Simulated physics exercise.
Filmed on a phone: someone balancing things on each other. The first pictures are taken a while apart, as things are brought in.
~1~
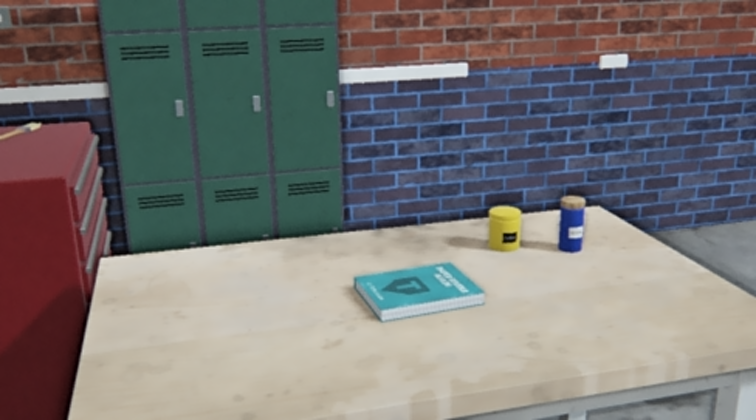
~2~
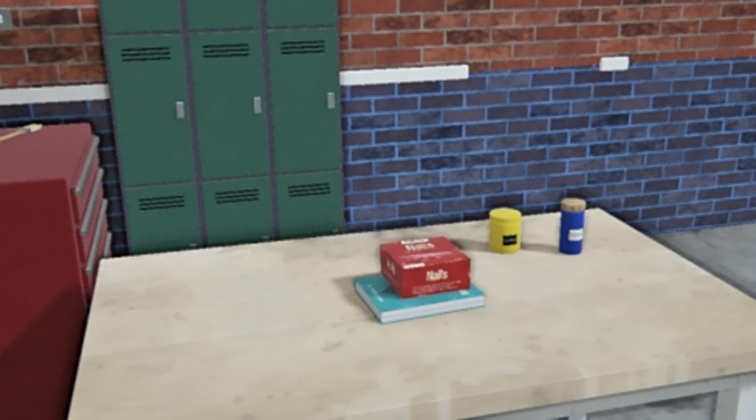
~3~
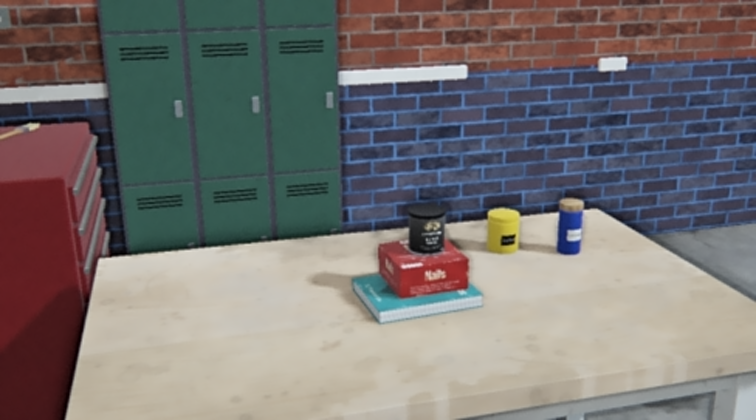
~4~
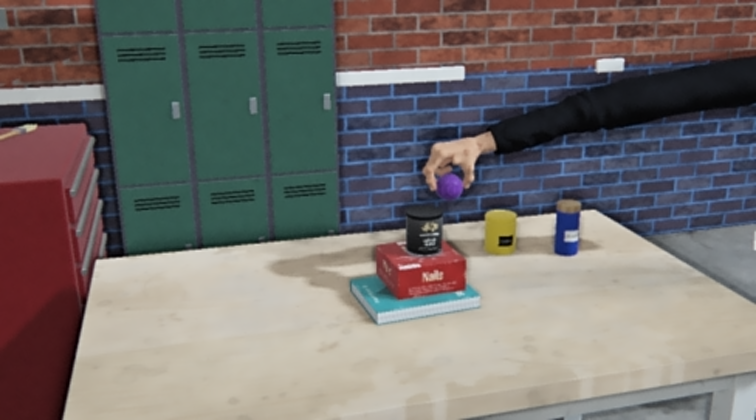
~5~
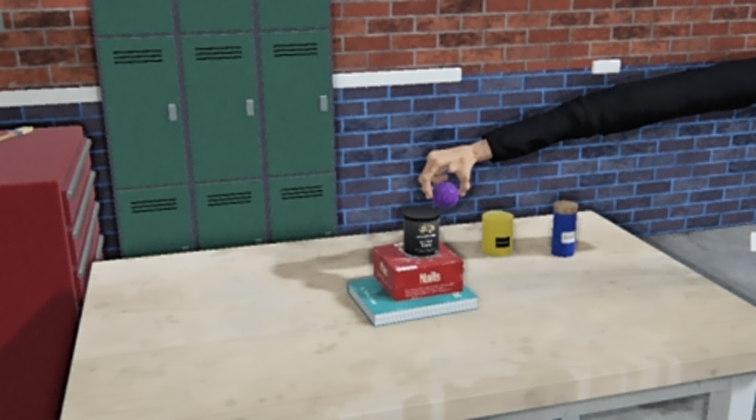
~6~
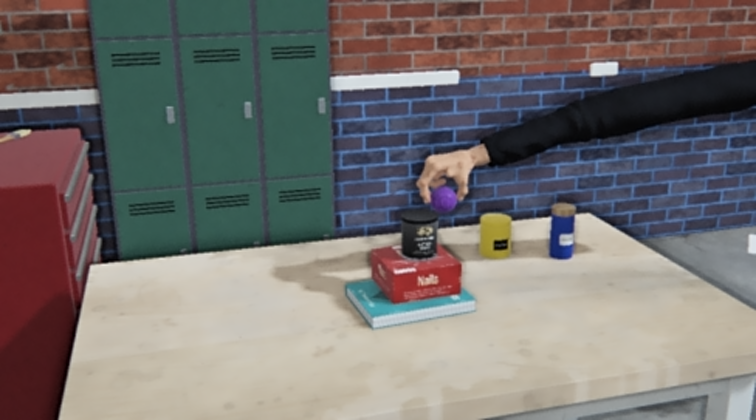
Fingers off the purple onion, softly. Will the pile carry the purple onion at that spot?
As it turns out, it gives way.
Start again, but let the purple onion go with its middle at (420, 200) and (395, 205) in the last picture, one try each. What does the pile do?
First, it keeps its balance; second, it loses its balance.
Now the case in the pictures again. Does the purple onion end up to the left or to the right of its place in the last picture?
To the right.
Then, 0.30 s past the last view, purple onion now fallen.
Then, 0.50 s past the last view, things are still on the move.
Finally, fallen, purple onion; the other 5 still in place. Final places as the last picture's camera would see them, purple onion near (503, 274). The pile loses its balance.
